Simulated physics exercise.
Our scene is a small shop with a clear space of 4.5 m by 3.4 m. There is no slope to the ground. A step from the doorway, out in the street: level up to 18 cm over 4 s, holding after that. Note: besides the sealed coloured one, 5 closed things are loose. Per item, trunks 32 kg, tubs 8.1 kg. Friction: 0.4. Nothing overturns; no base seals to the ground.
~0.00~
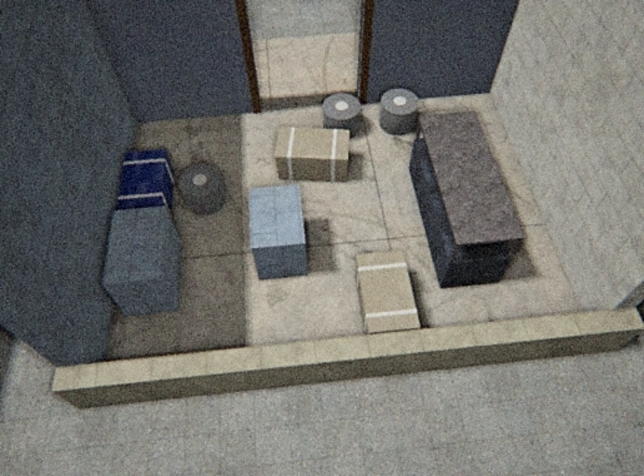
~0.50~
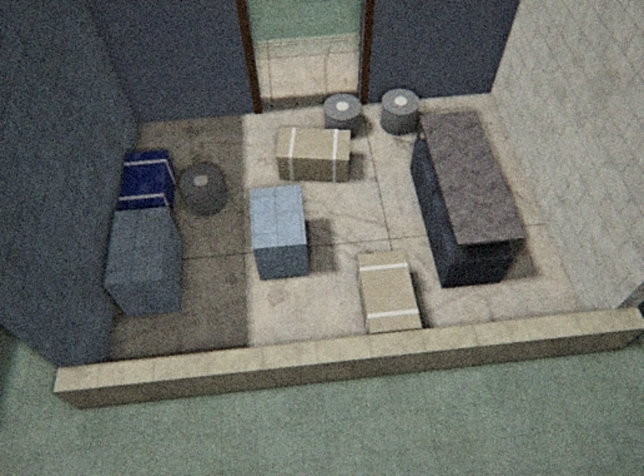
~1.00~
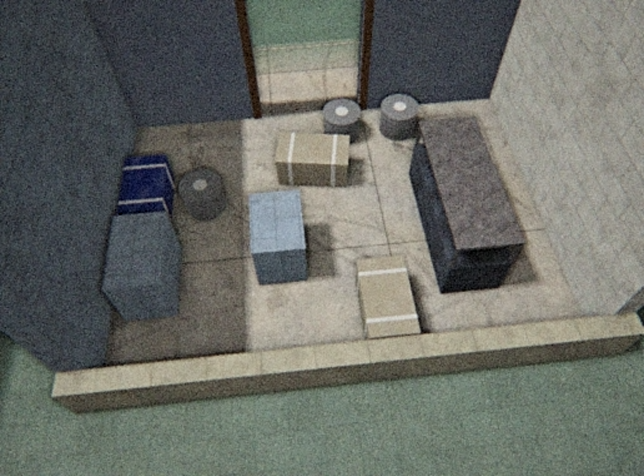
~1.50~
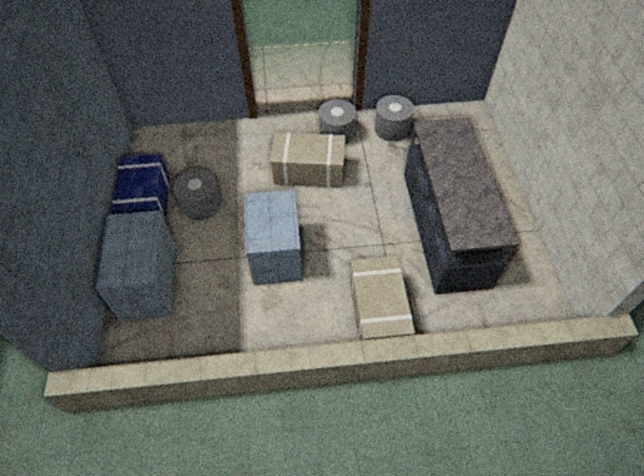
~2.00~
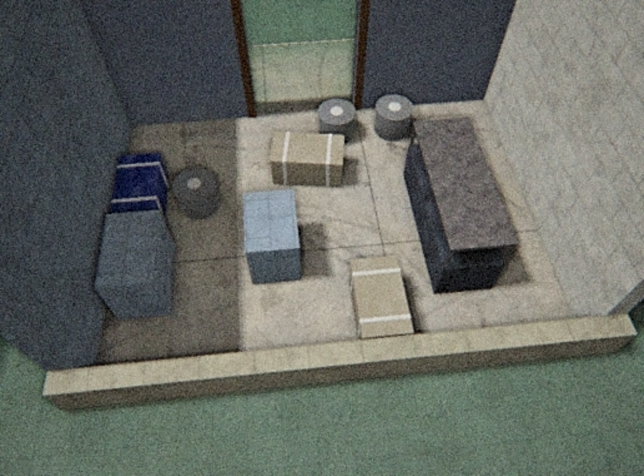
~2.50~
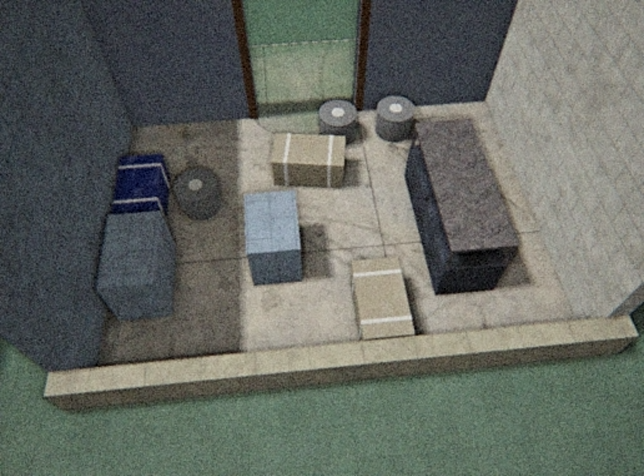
The video shows a small walled room holding boxes, drums and a large dark block, seen from above, as the gray ground outside turns green with water that deepens slightly in color, while the objects inside stay in place.
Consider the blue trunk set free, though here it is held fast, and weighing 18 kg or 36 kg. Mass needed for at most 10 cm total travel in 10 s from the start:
I foresee success with the heavier mass only.
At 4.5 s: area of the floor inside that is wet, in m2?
Somewhere around 4.0 m2, roughly.
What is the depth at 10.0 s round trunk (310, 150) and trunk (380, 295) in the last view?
9 and 10 cm.
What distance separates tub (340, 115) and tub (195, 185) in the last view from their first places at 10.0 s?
First 200 cm, then 200 cm.
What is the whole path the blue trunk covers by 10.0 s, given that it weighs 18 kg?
Some 100 centimetres of travel in total.
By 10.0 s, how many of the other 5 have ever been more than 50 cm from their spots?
The answer here is 3.
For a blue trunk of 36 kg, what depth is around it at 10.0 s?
Something like 7 centimetres.
After 3.5 s the blue trunk would be 0 cm from its start with 18 kg and 0 cm from its start with 36 kg; 0 cm of water round it then.
After 4.5 s the blue trunk would be 0 cm from its start with 18 kg and 0 cm from its start with 36 kg; 1 cm of water round it then.
After 7.0 s the blue trunk would be 8 cm from its start with 18 kg and 0 cm from its start with 36 kg; 6 cm of water round it then.
After 10.0 s the blue trunk would be 89 cm from its start with 18 kg and 0 cm from its start with 36 kg; 7 cm of water round it then.
